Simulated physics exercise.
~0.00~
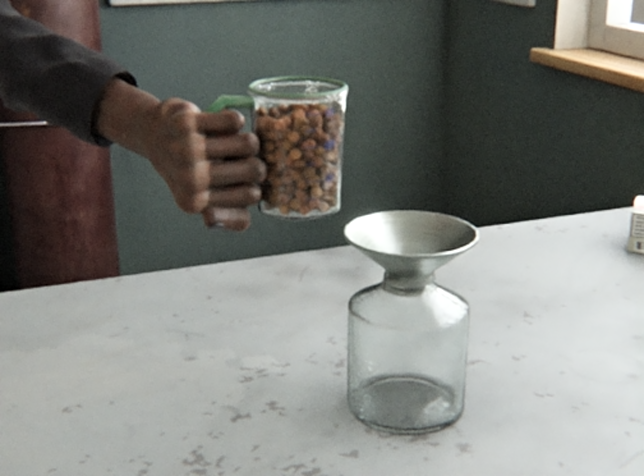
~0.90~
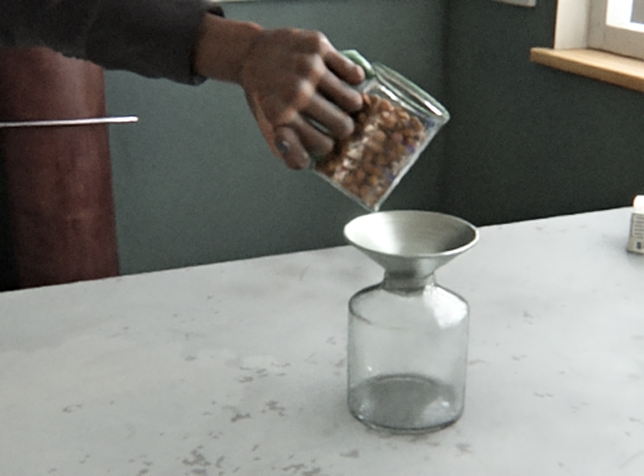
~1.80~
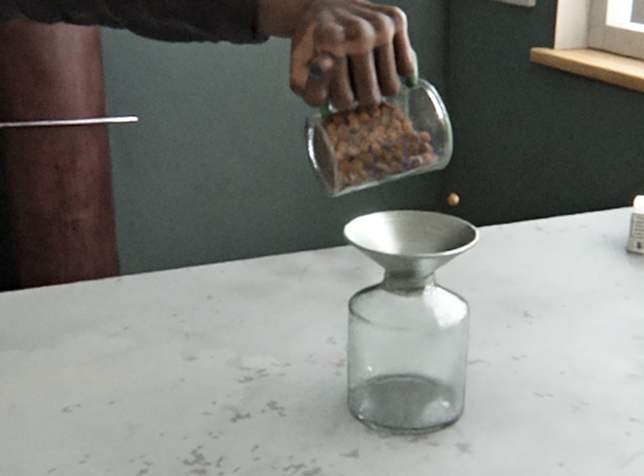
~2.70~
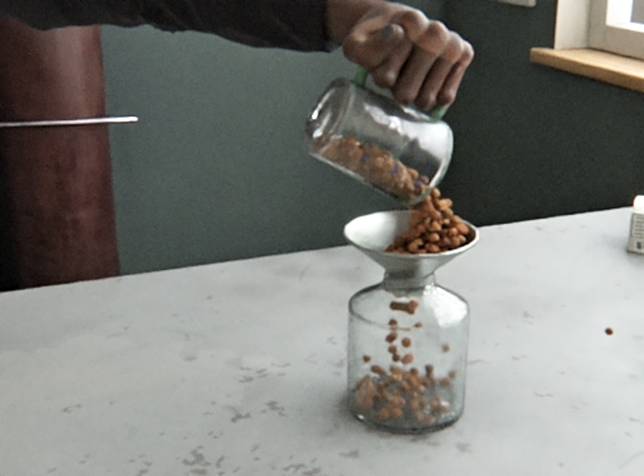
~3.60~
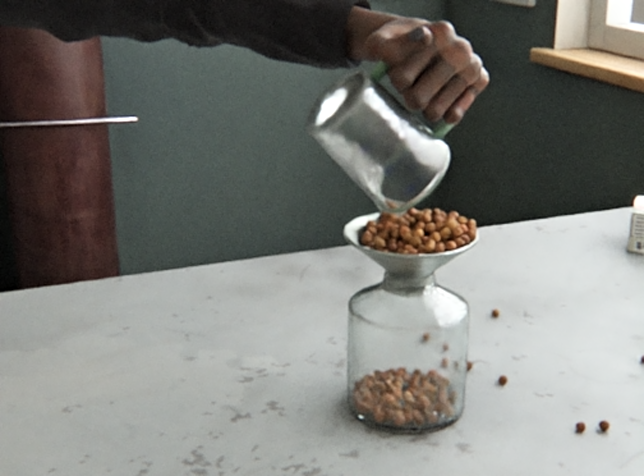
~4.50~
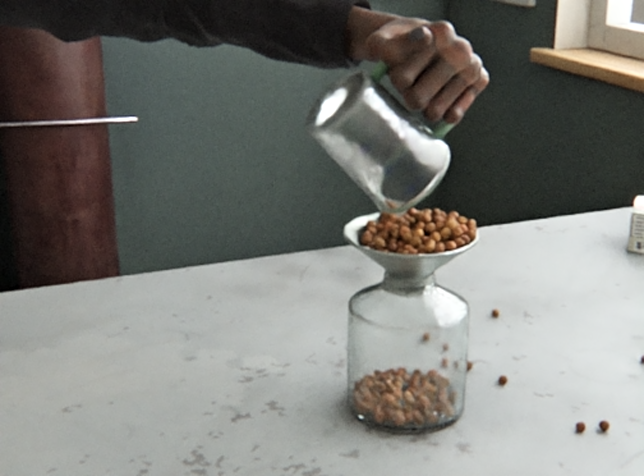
A hand in a dark sleeve reaches in from the left, holding a clear glass cup of brown cereal balls by its green handle above a pale, speckled tabletop, seen from slightly above against a dark green wall. Below stands an empty clear glass jar with a metal funnel in its neck. The hand moves the cup right over the funnel and tips it onto its side, and a first ball drops out. As it tilts further, balls pour into the funnel and fall into the jar, while a few scatter to the right. Finally the upturned cup is empty, the funnel stays heaped with most of the balls, and a smaller part covers the jar's bottom.
